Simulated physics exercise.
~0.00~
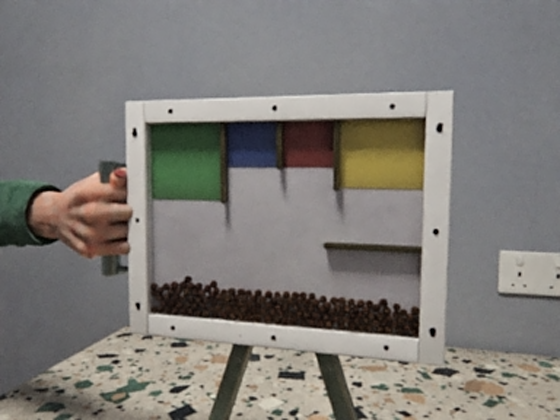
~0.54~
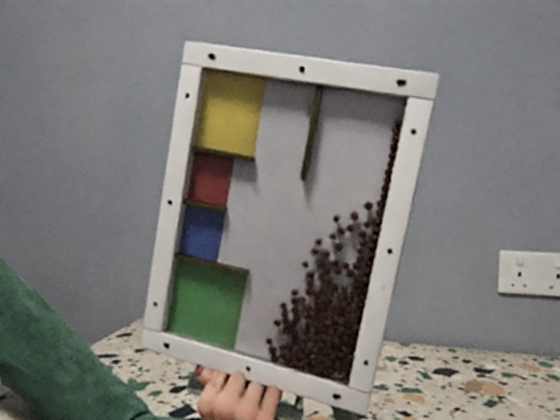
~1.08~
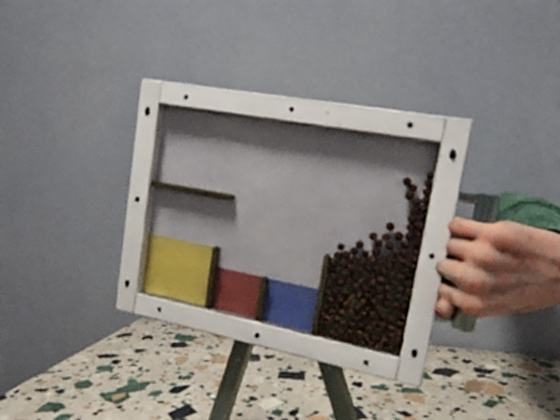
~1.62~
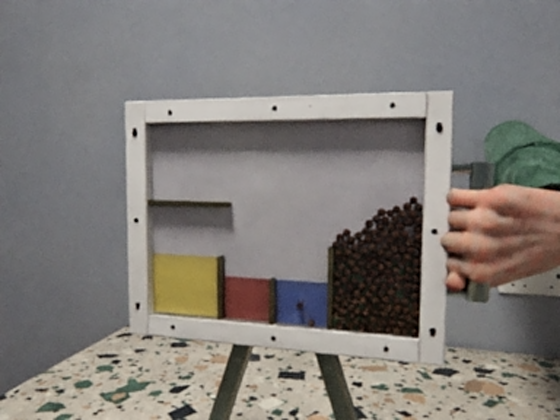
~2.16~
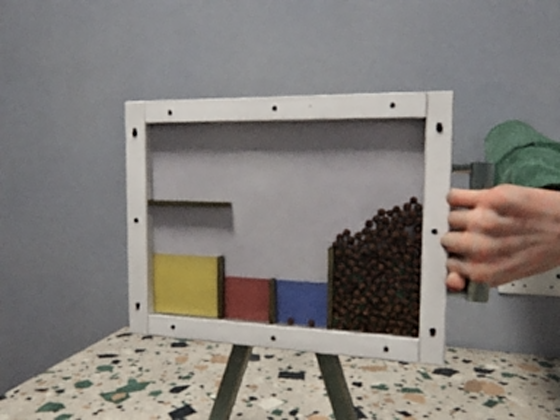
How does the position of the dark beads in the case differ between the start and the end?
At the start the beads lie in a low layer spread along the bottom of the case. At the end they are heaped at the right side, over the green pocket.
Hand turning a white-framed case counterclockwise until upside down, dark beads sliding right and heaping over the green pocket.
